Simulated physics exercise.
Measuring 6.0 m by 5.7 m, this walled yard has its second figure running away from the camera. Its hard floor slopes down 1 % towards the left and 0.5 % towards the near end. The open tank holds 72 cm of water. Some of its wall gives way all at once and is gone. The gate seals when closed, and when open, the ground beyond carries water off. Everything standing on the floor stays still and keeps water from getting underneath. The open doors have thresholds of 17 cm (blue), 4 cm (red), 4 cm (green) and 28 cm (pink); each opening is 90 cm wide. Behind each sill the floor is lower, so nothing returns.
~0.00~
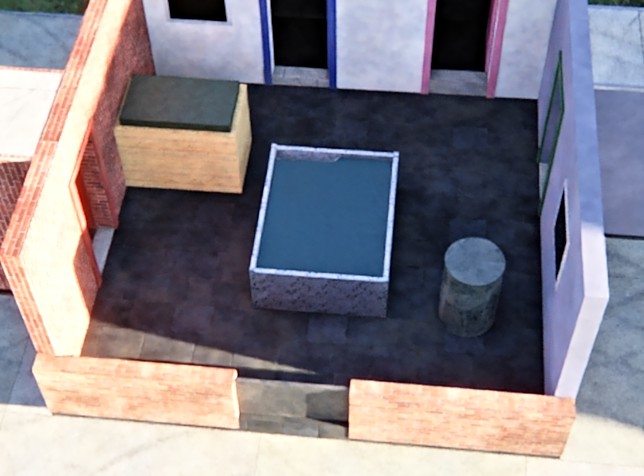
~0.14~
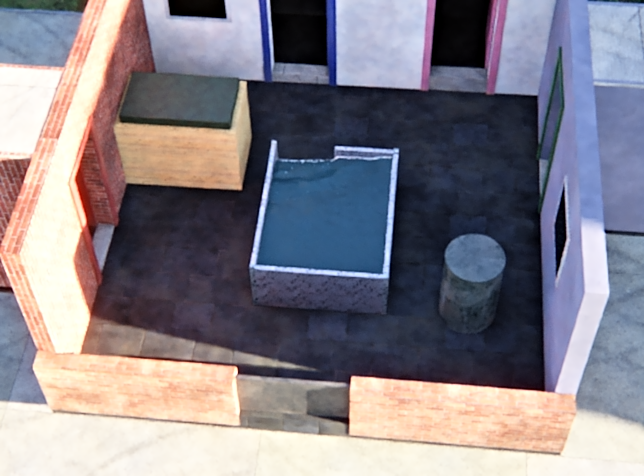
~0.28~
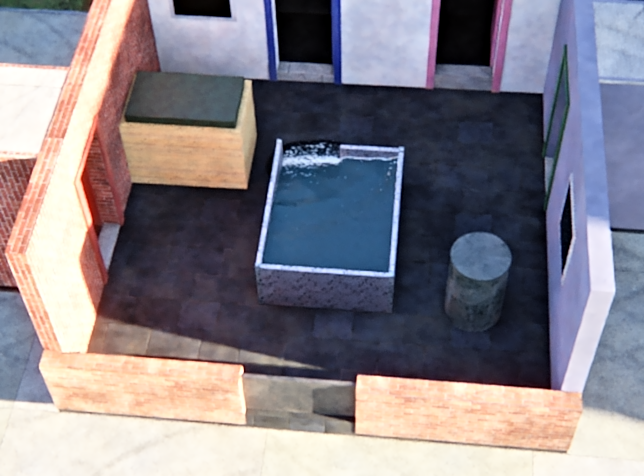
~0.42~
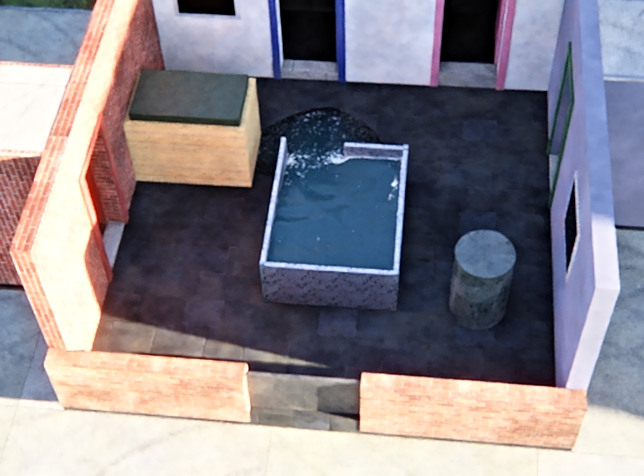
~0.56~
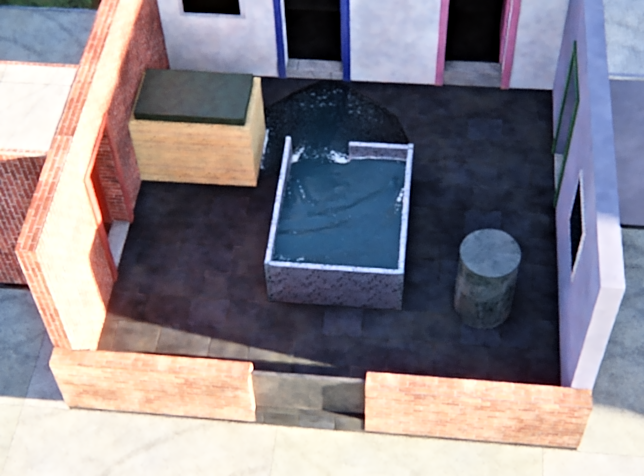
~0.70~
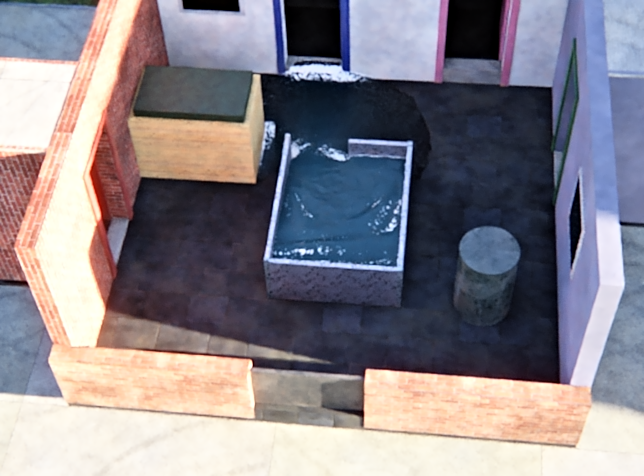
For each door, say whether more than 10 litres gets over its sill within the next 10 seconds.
As I see it, watch the blue door: It will outstrip the limit; watch the red door: It will not outstrip the limit; watch the green door: It will outstrip the limit; watch the pink door: It will not outstrip the limit.
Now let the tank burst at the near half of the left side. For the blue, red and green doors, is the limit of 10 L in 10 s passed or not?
Outcomes - blue: Not exceeded, red: Exceeded, green: Not exceeded.
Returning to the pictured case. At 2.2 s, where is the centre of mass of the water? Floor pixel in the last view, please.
Near (332, 179).
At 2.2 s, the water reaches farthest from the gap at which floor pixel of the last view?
Somewhere near pixel (549, 92).
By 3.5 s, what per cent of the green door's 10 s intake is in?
I'd say close to 5 percent.
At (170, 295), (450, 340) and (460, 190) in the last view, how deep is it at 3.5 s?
Spot by spot: Some 0, 0, then 1 cm.
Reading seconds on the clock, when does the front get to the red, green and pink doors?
So red at 9.5 s, green at 2.6 s, and pink at 1.3 s.
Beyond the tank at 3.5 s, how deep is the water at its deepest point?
About 36 cm at most.
After 1.4 s water covers 20 % of the floor and is deepest (43 cm) near (282, 79); blue door 37 cm at the sill, 53 L in, red door not reached, green door not reached, pink door 7 cm at the sill, 0 L in.
After 2.2 s water covers 25 % of the floor and is deepest (38 cm) near (282, 79); blue door 34 cm at the sill, 145 L in, red door not reached, green door not reached, pink door 10 cm at the sill, 0 L in.
After 3.5 s water covers 40 % of the floor and is deepest (36 cm) near (170, 73); blue door 27 cm at the sill, 207 L in, red door not reached, green door 8 cm at the sill, 2 L in, pink door 7 cm at the sill, 0 L in.
After 6.0 s water covers 65 % of the floor and is deepest (21 cm) near (157, 123); blue door 18 cm at the sill, 267 L in, red door not reached, green door 10 cm at the sill, 27 L in, pink door 8 cm at the sill, 0 L in.
After 10.0 s water covers 90 % of the floor and is deepest (14 cm) near (157, 123); blue door 10 cm at the sill, 270 L in, red door 1 cm at the sill, 0 L in, green door 8 cm at the sill, 78 L in, pink door 9 cm at the sill, 0 L in.
